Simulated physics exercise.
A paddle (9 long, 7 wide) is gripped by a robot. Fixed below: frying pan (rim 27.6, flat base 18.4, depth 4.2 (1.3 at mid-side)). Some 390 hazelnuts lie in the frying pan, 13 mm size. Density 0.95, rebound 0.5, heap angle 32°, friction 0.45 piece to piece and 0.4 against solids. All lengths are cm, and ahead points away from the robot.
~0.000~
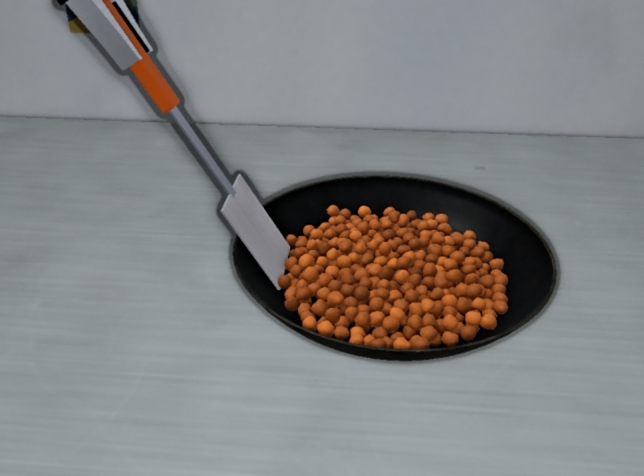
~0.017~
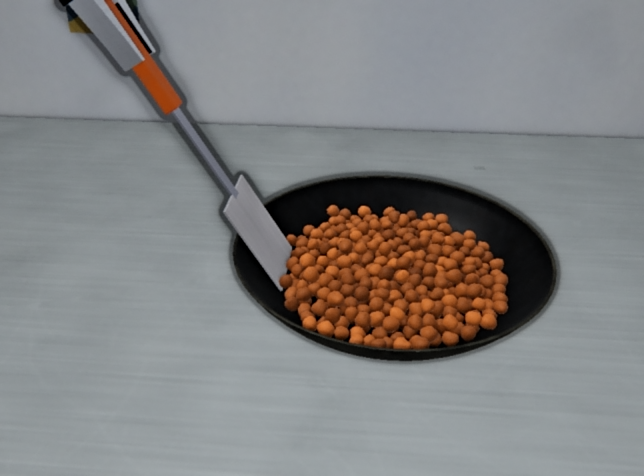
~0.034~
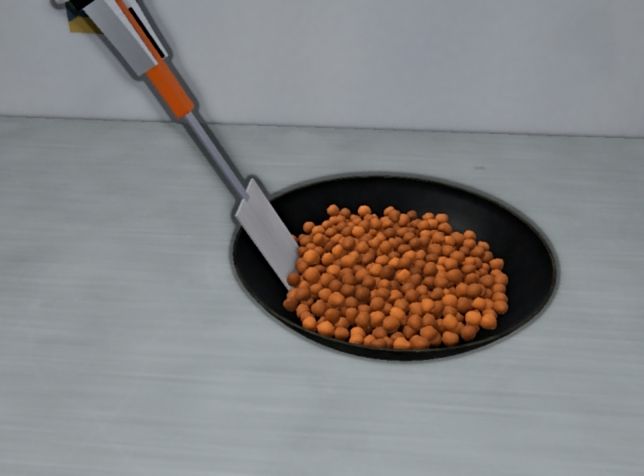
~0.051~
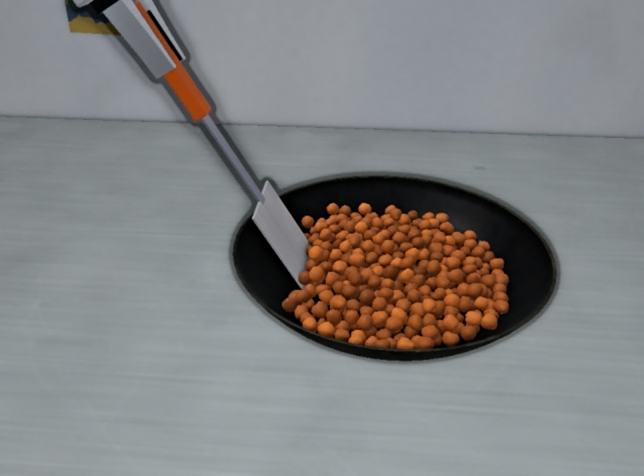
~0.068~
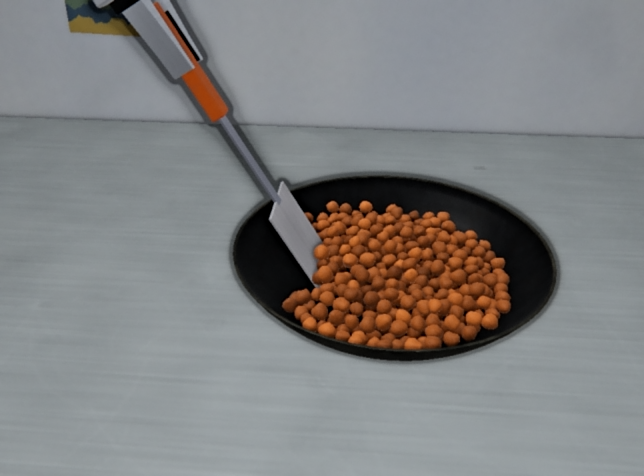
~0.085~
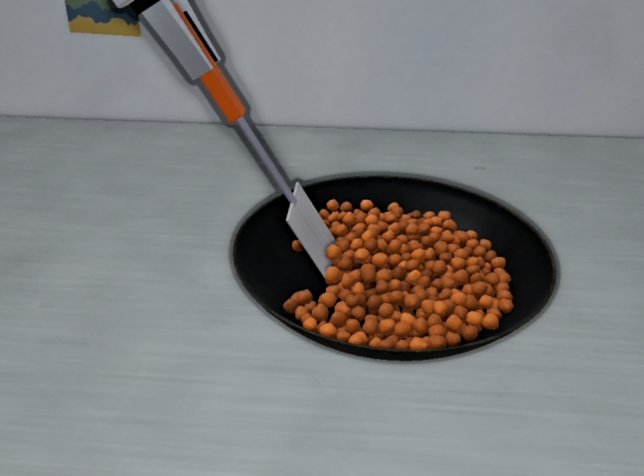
The video shows a robot-held spatula with an orange band on its handle at the left side of a black frying pan full of small round brown balls, moving slowly rightward and pushing the nearest balls a short way.
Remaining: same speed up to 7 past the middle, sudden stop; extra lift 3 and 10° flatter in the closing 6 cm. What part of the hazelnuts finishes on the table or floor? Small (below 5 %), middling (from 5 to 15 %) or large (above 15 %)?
On the table or floor the share is middling, from 5 to 15 %.
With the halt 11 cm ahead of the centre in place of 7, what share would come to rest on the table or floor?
It would be near 25 per cent.
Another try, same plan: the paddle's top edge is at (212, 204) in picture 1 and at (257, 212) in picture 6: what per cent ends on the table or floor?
About 0 per cent.
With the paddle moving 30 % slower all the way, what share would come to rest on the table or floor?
Then about 5 per cent.
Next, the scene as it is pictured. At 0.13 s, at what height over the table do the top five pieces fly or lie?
Roughly 5 cm.
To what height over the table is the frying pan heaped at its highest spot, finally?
Some 5.5 cm.
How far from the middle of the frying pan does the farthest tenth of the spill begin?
Roughly 35 cm.
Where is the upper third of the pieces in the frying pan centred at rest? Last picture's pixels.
Near (483, 260).
After 0.13 s, sloping 60°, highest piece 6 above the table; 387 in the frying pan.
After 0.18 s, sloping 56°, highest piece 6 above the table; 387 in the frying pan.
After 0.40 s, sloping 50°, highest piece 6 above the table; 362 in the frying pan, 23 on the table or floor, 2 on the blade or in flight.
After 1.45 s, sloping 50°, highest piece 5 above the table; 359 in the frying pan, 28 on the table or floor.
In the end, 359 in the frying pan, 28 on the table or floor. That is 7 % on the table or floor.
